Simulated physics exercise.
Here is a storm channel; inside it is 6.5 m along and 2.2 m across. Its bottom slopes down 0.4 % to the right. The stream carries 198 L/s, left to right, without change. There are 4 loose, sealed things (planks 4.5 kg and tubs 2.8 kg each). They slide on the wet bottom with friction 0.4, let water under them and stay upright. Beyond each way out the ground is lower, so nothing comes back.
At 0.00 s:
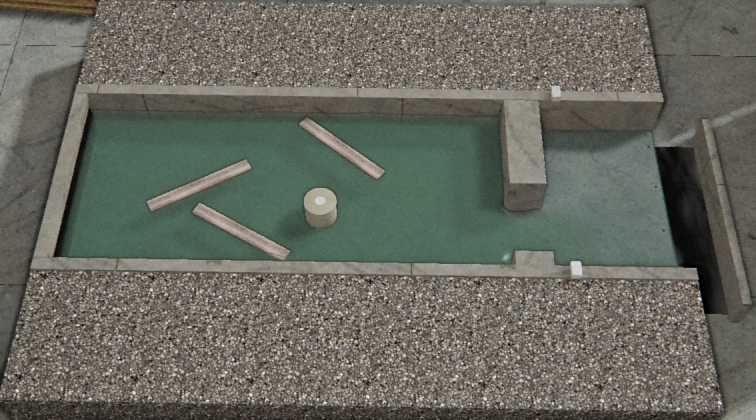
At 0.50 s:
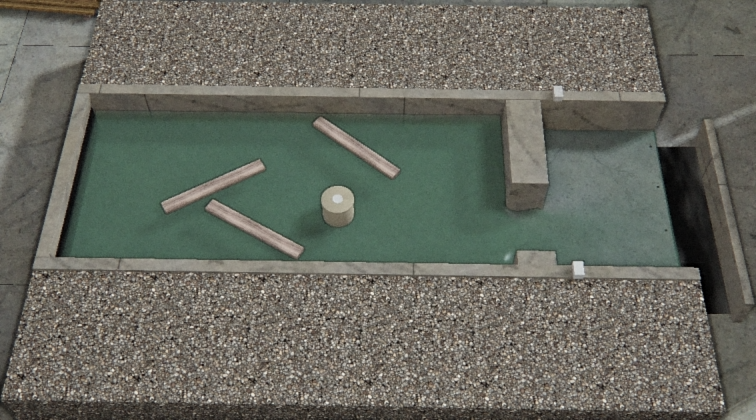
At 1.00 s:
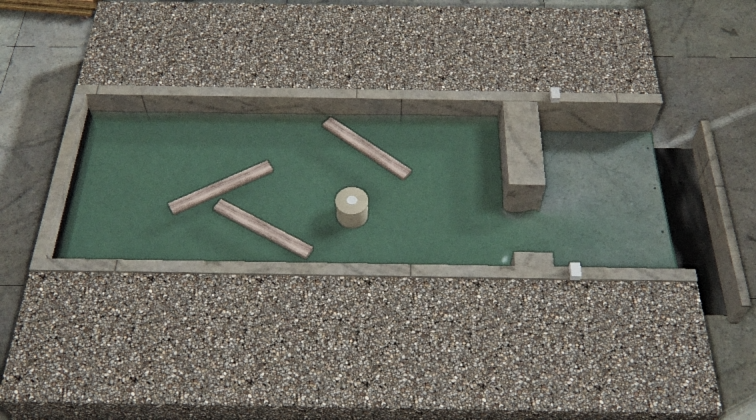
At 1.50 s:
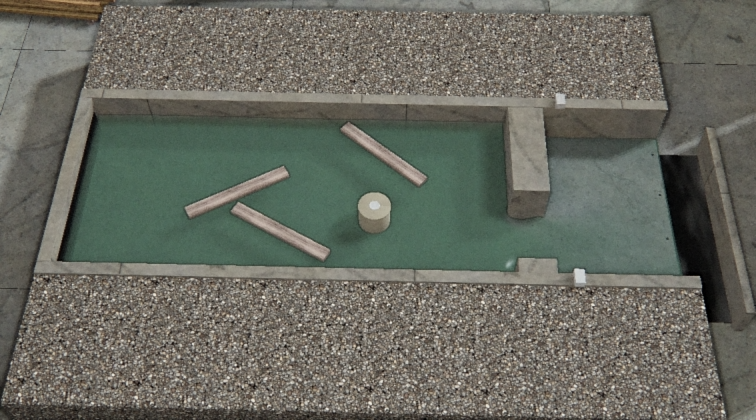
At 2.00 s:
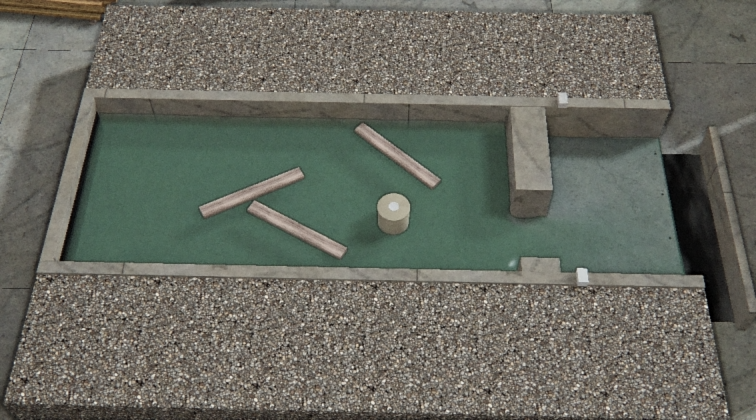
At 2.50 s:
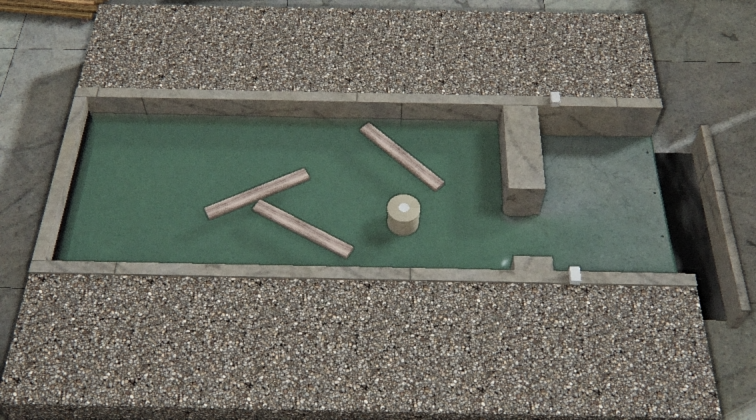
The clip opens on a shallow, stone-walled channel of greenish water between two pebbled banks, with three planks and a pale, round tub afloat in its left and middle parts. The planks and tub then drift slowly rightward together, keeping much the same arrangement, and draw nearer the block jutting from the upper wall.
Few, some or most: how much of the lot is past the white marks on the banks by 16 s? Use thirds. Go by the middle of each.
That comes to two thirds or above.
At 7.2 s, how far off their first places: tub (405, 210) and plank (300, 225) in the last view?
In turn: Washed out, 250 cm.
After 3.5 s 0 of 4 are over the mark; 4 afloat.
After 7.2 s 2 of 4 are over the mark; 2 afloat.
After 12.0 s 4 of 4 are over the mark; 0 afloat.
After 16.0 s 4 of 4 are over the mark; 0 afloat.
